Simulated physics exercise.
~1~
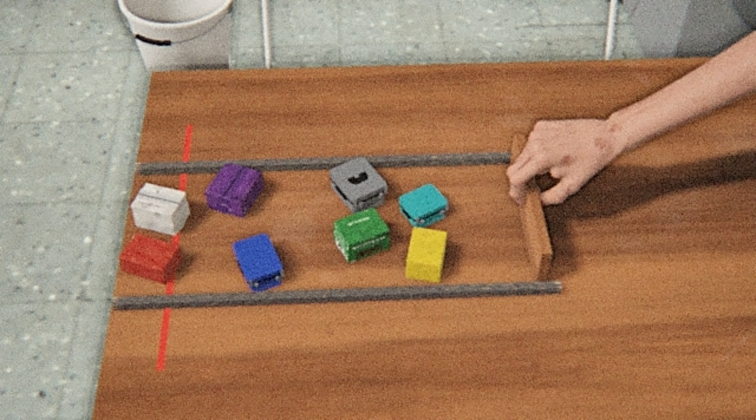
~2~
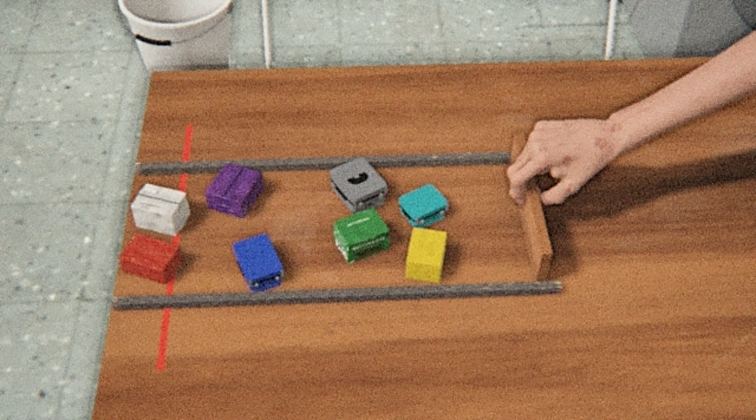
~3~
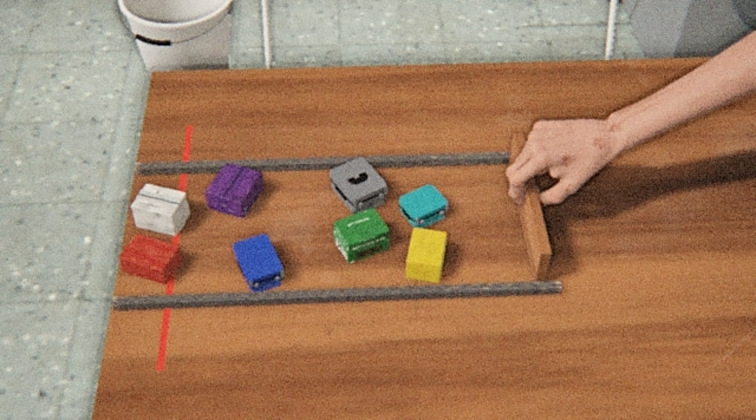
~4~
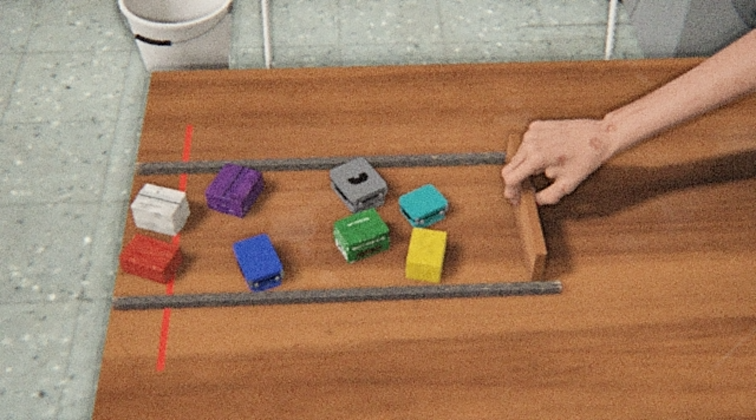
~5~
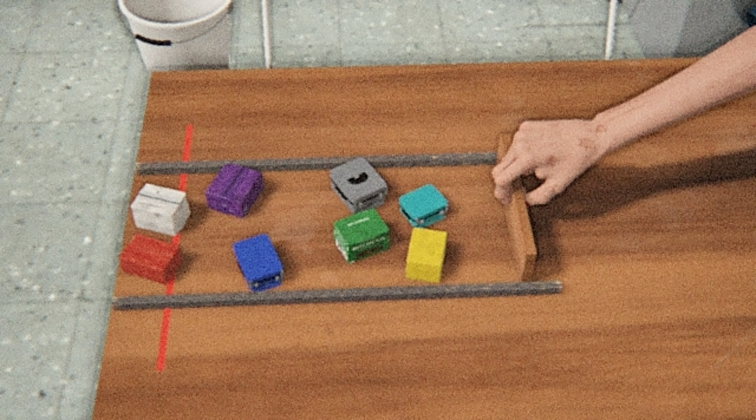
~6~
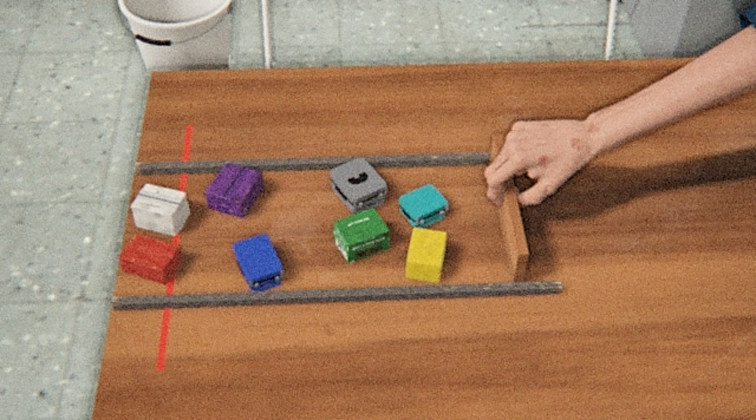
A wooden tabletop on a speckled tiled floor, with a white bucket behind it, is seen from above at an angle by a still camera. Between two grey rails lie white and red blocks by a red tape line at left, purple and blue ones nearby, then grey, green, turquoise and yellow. From the right, a hand slides an upright wooden board slightly left, while the blocks stay still.
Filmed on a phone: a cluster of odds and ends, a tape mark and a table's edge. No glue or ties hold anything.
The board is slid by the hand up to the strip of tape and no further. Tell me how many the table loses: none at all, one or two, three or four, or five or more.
Tally: Three to four.
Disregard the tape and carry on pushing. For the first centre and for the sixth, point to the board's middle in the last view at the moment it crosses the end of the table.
I'd say close to (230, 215), then close to (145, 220).
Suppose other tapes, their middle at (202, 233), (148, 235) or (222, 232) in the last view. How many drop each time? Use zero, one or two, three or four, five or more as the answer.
One to two; five or more; just one or two.
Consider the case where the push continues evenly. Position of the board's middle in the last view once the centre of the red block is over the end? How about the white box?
Near (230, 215) in the first case, near (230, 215) in the other.
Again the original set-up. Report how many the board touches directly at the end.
That makes 3.
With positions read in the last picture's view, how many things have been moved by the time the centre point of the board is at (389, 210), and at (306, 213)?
I count 4 first and 5 after.
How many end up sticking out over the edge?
1, I think.
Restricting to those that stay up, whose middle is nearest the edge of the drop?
The one is the green box.
A little later, none off yet; red block at rest near (151, 259); white box at rest near (161, 210); purple box at rest near (235, 190).
When it is over, the number that fall off is three or four; down, blue case, purple box, white box and red block.
